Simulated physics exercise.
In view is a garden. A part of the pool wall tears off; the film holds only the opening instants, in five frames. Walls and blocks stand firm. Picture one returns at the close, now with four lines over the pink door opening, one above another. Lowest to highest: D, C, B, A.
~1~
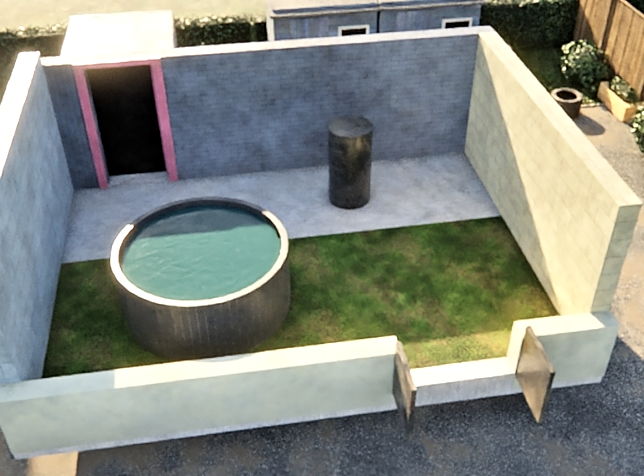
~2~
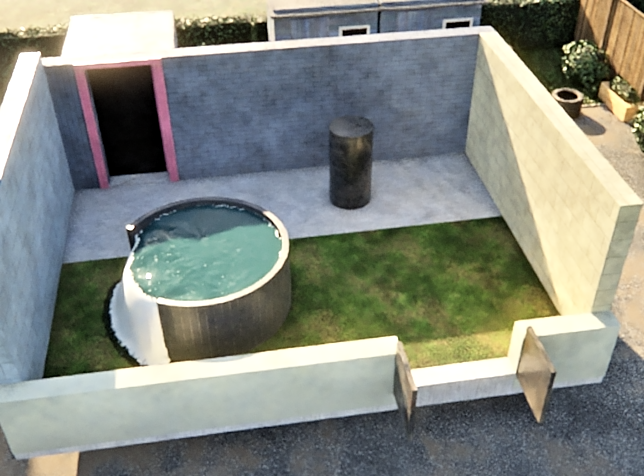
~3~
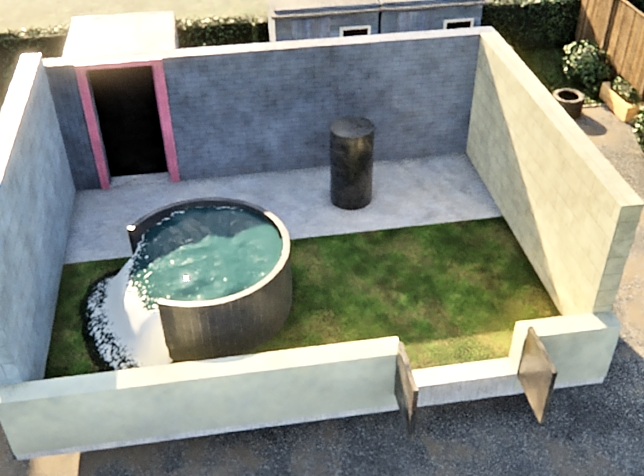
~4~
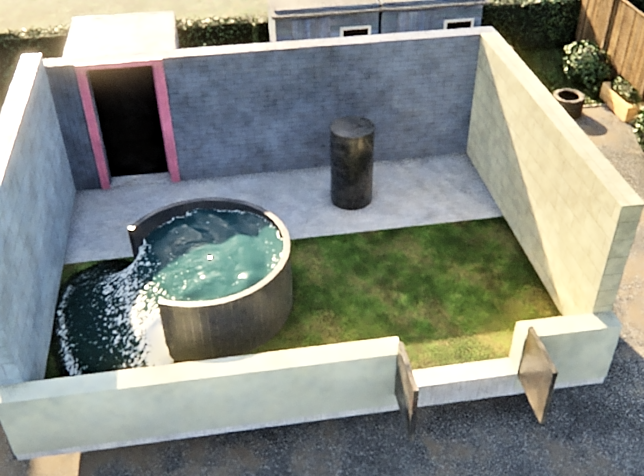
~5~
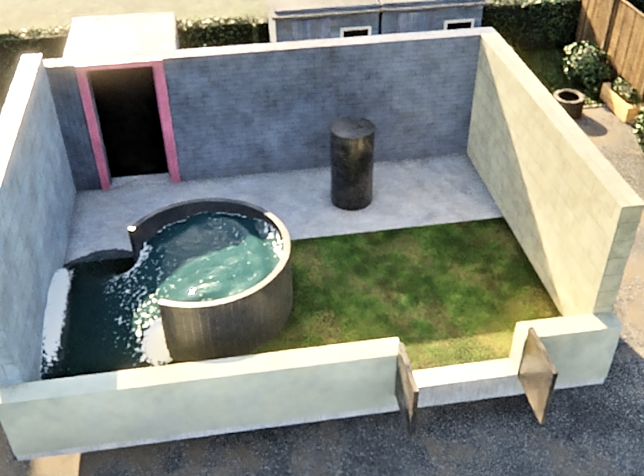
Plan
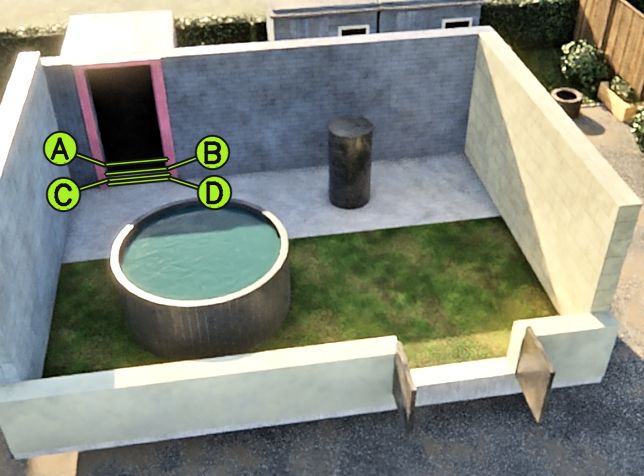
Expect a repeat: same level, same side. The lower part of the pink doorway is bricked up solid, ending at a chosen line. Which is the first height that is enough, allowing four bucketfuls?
Line B just does it.
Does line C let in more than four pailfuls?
Yes, it does.
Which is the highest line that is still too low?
It is C.
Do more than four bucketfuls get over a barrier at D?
Yes.
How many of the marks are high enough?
Two.
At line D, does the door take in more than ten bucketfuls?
Yes.
On the marked copy, A at (135, 162); B at (137, 171); C at (138, 177); D at (139, 181); from the bottom up D, C, B, A.
If A is chosen, nothing gets over.
If B is chosen, a splash gets over, under a bucket.
If C is chosen, about 10 bucketfuls get in.
If D is chosen, dozens of bucketfuls pour in.
